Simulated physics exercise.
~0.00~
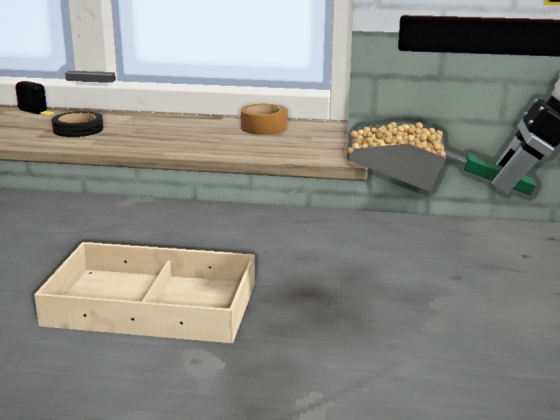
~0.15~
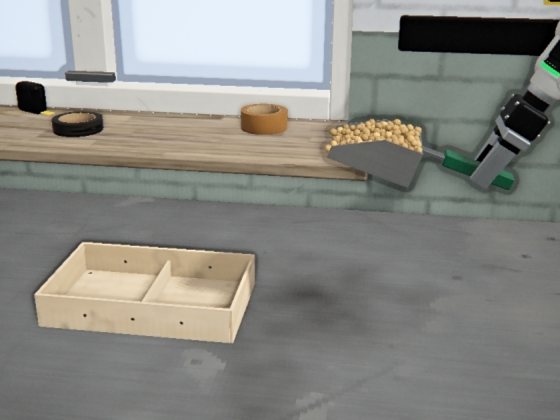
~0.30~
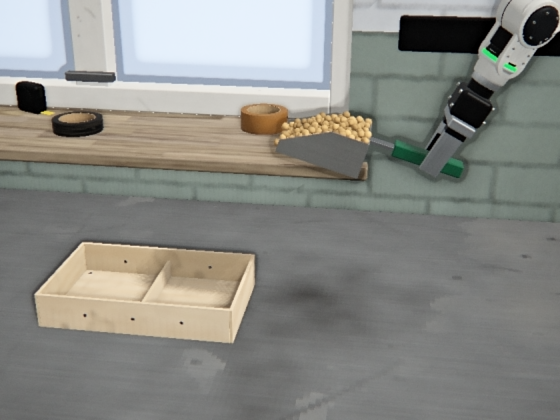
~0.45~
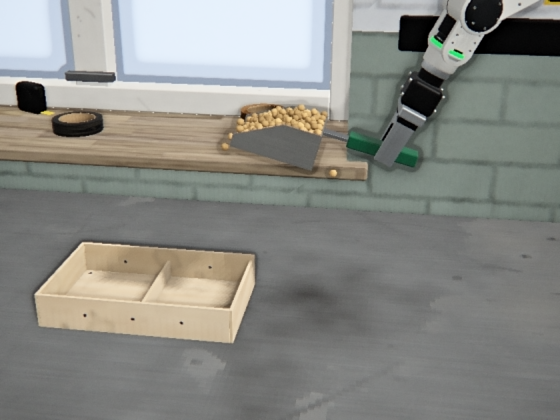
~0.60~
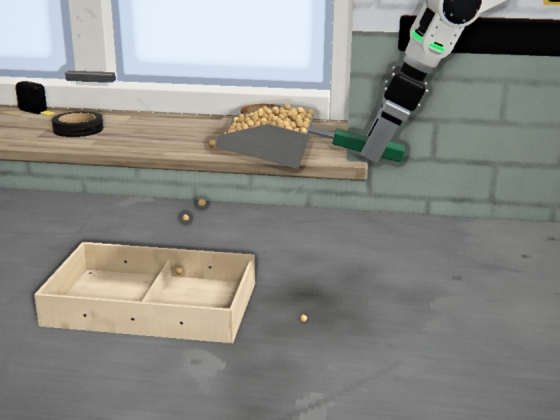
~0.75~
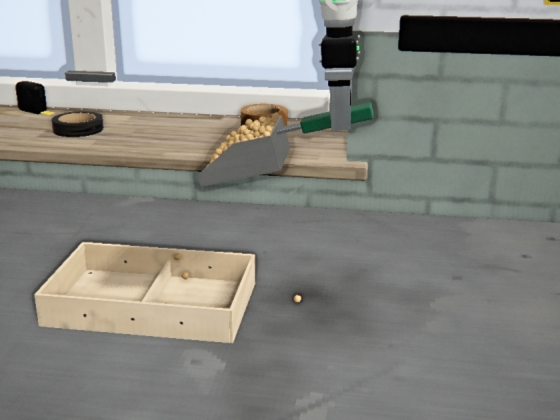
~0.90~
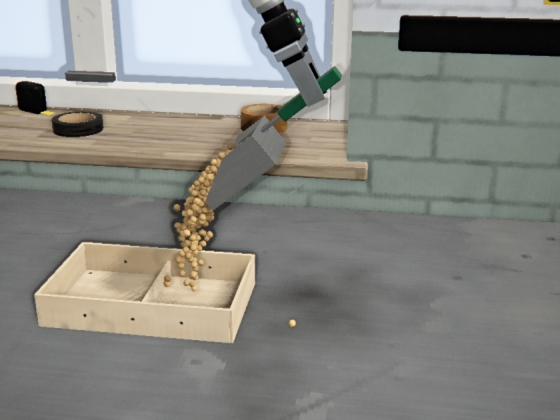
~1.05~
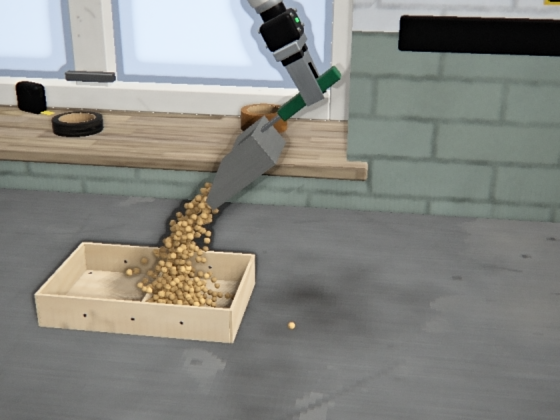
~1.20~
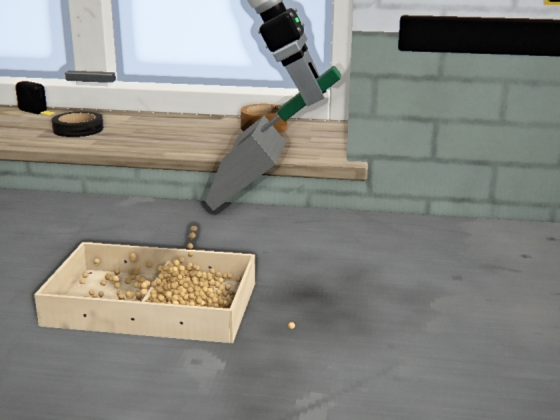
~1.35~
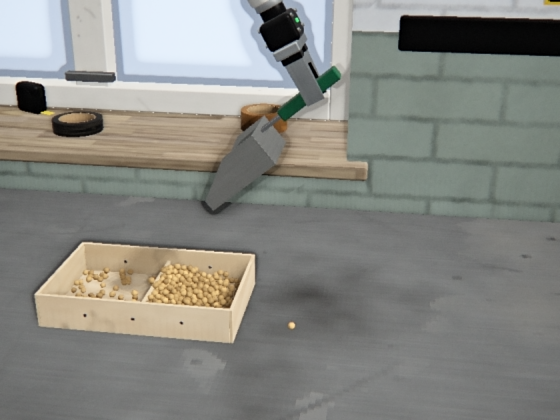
On a grey surface before a wooden ledge, a robot arm carried a heaped scoop of chickpeas leftward, spilling a few, then tipped it over a divided wooden box, filling mostly the right compartment, with some scattered in the left and one outside.
